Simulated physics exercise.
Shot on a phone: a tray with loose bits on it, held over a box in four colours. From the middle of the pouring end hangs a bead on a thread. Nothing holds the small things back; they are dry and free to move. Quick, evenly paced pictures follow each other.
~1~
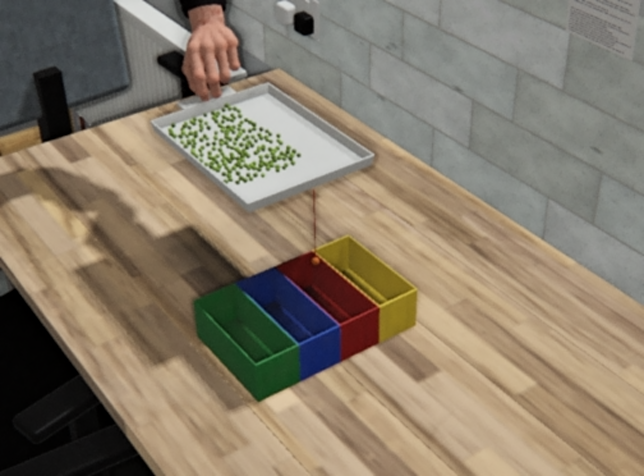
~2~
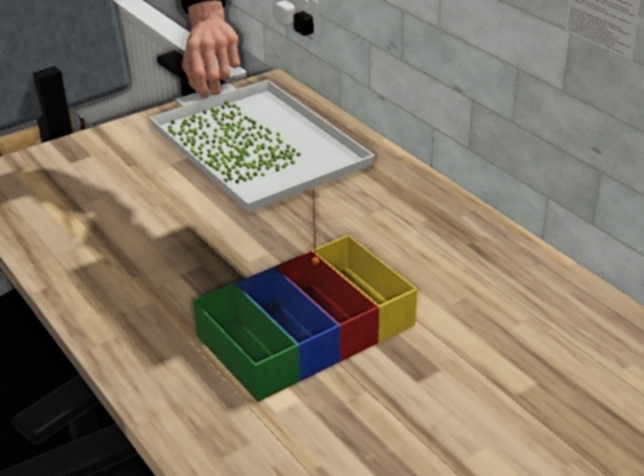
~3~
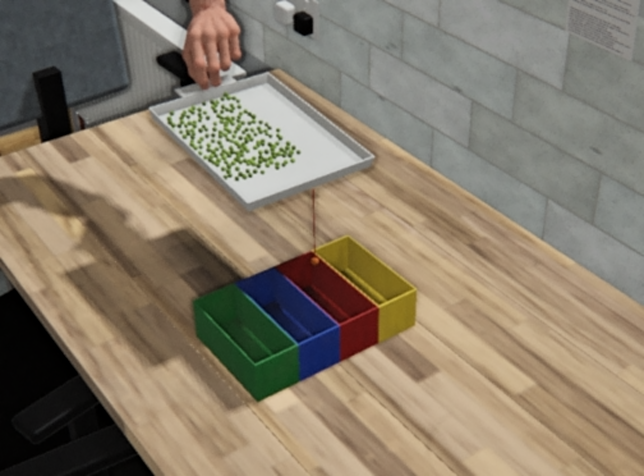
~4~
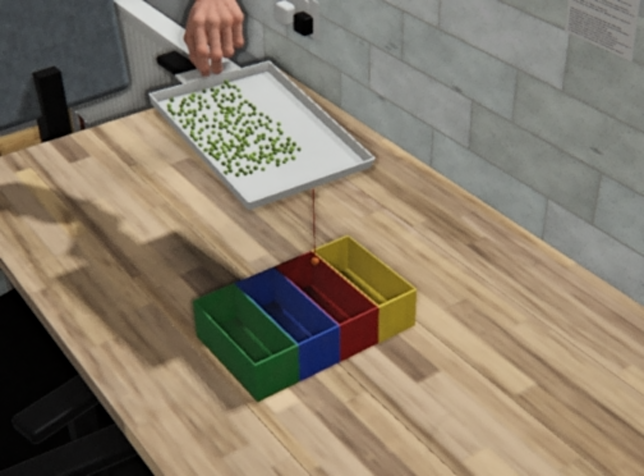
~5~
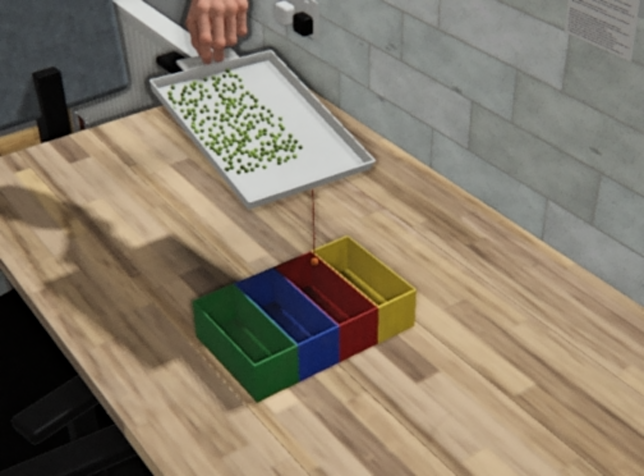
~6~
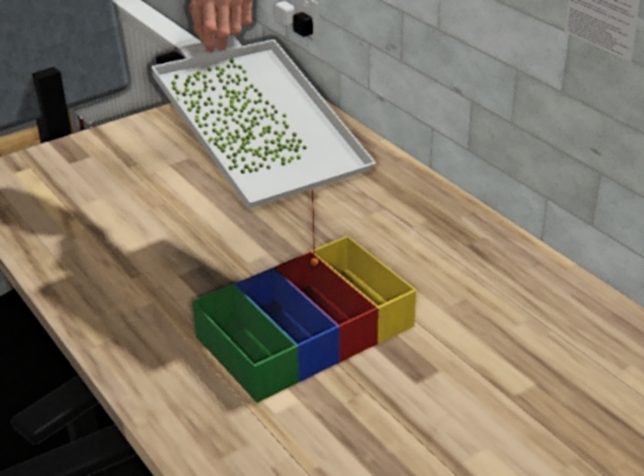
We see a hand holding a pale tray of small green peas above a box with green, blue, red and yellow compartments; the hand gradually raises the far end, tilting the tray while a bead hangs from its near edge.
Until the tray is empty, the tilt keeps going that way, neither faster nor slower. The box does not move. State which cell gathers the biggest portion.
It is the yellow cell.
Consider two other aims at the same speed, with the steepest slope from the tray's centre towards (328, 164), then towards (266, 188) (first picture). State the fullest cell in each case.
That yellow cell first, the blue cell second.
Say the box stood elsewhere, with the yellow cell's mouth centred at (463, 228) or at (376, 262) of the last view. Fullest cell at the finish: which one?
The answer is the green one for the first try and that yellow cell for the second.
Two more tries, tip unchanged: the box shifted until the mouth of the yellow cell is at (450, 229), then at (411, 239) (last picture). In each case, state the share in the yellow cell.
Trial 1: 0 percent; trial 2: 0 percent.
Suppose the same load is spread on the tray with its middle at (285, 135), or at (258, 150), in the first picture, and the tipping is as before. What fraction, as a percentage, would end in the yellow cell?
50 per cent for the first try, 40 per cent for the second.
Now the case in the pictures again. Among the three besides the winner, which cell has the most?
Second: That red cell.
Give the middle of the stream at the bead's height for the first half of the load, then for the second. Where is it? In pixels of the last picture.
The opening half passes (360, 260), the closing half (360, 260).
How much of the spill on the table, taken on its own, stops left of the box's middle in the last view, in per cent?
0 %, near enough.
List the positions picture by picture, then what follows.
In the first frame, corners of the pouring end near (249, 201) and (371, 155), level; middle of the load near (232, 148), dried peas; bead on its thread near (315, 261); green cell near (278, 370); blue cell near (320, 350); red cell near (360, 331); yellow cell near (398, 312).
In the second frame, corners of the pouring end near (249, 201) and (371, 155), level; middle of the load near (232, 146).
In the third frame, corners of the pouring end near (249, 201) and (371, 156), tipped barely, lowest at the right corner; middle of the load near (232, 141).
In the fourth frame, corners of the pouring end near (250, 200) and (372, 158), tipped a little, lowest at the right corner; middle of the load near (232, 133).
In the fifth frame, corners of the pouring end near (250, 200) and (372, 160), tipped clearly, lowest at the right corner; middle of the load near (233, 127).
In the sixth frame, corners of the pouring end near (251, 200) and (372, 162), tipped clearly, lowest at the right corner; middle of the load near (237, 122), the bulk on the move; green cell near (277, 371); blue cell near (318, 351); red cell near (358, 332); yellow cell near (397, 313).
Shortly afterwards, tray tipped steeply; near two thirds on the tray; only a few in the red cell; only a few in the yellow cell; near a quarter falling or outside the box.
Next, tray tipped past a quarter turn; near a third on the tray; a little in the red cell; a little in the yellow cell; only a few in the blue cell; near a third falling or outside the box.
Some moments later, tray tipped past a quarter turn; near half in the yellow cell; near a quarter in the red cell; only a few in the blue cell; near a quarter falling or outside the box.
In the end, tray tipped past a quarter turn; near half in the yellow cell; near a quarter in the red cell; only a few in the blue cell; none at all in the green cell; near a quarter outside the box.
